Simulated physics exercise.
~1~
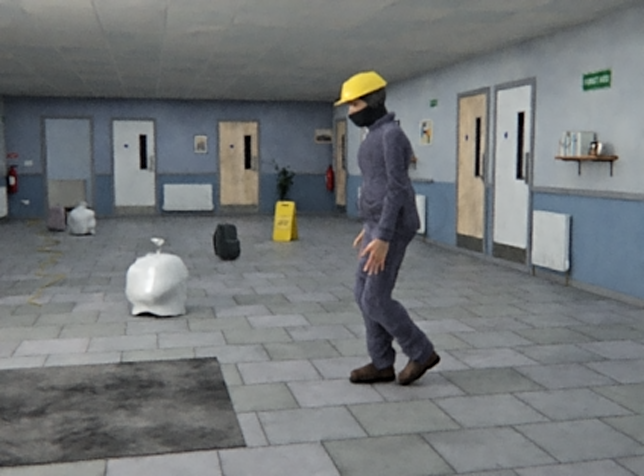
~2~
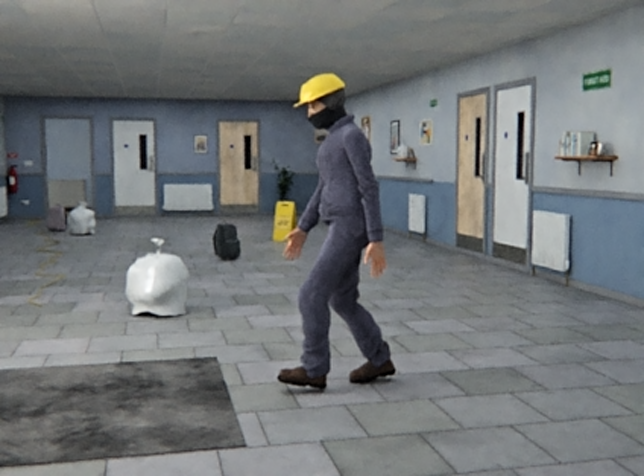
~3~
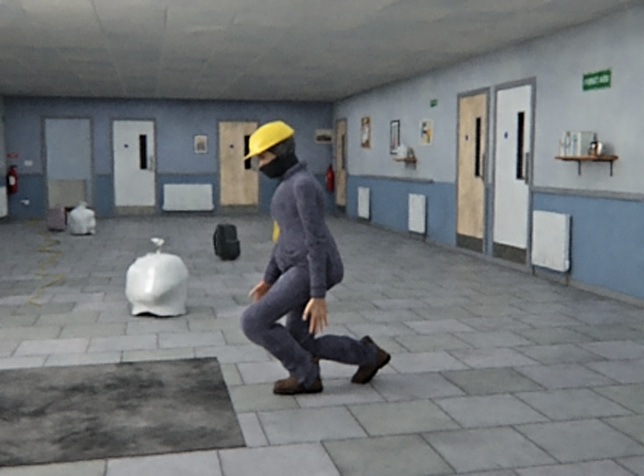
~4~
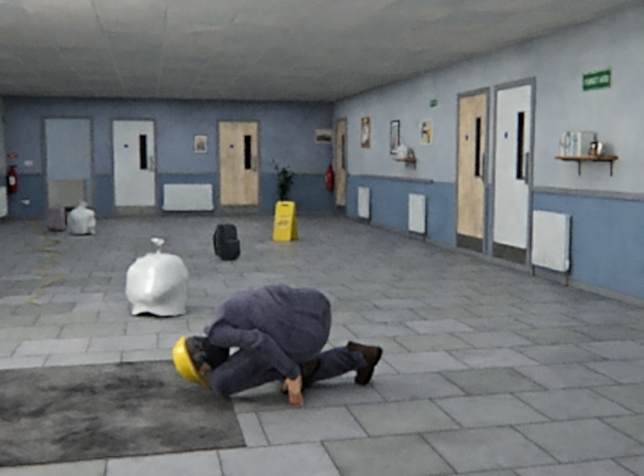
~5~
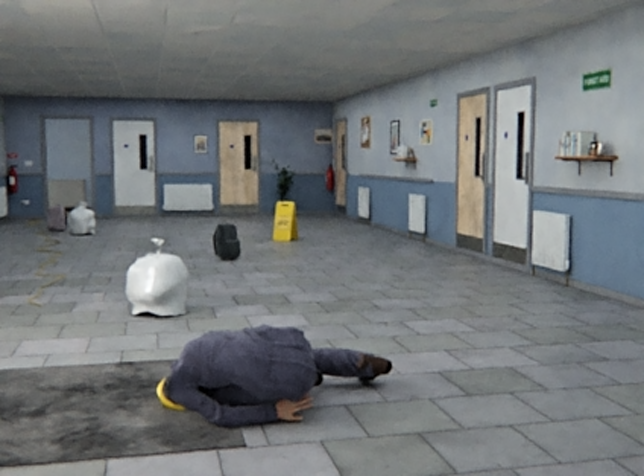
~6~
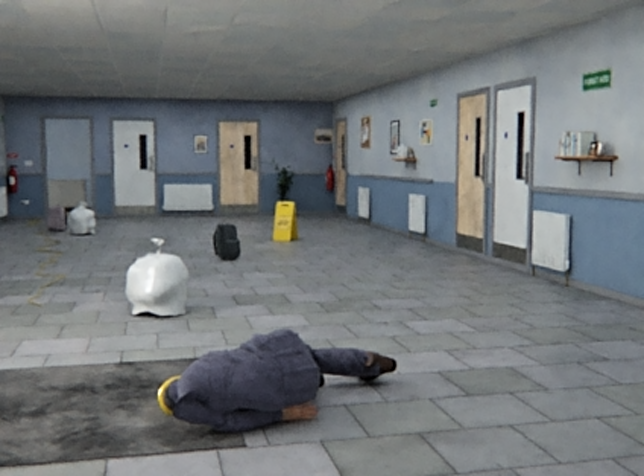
Person in yellow hard hat walking left, sinking to knees and collapsing, head and chest over dark mat, hips short of it.
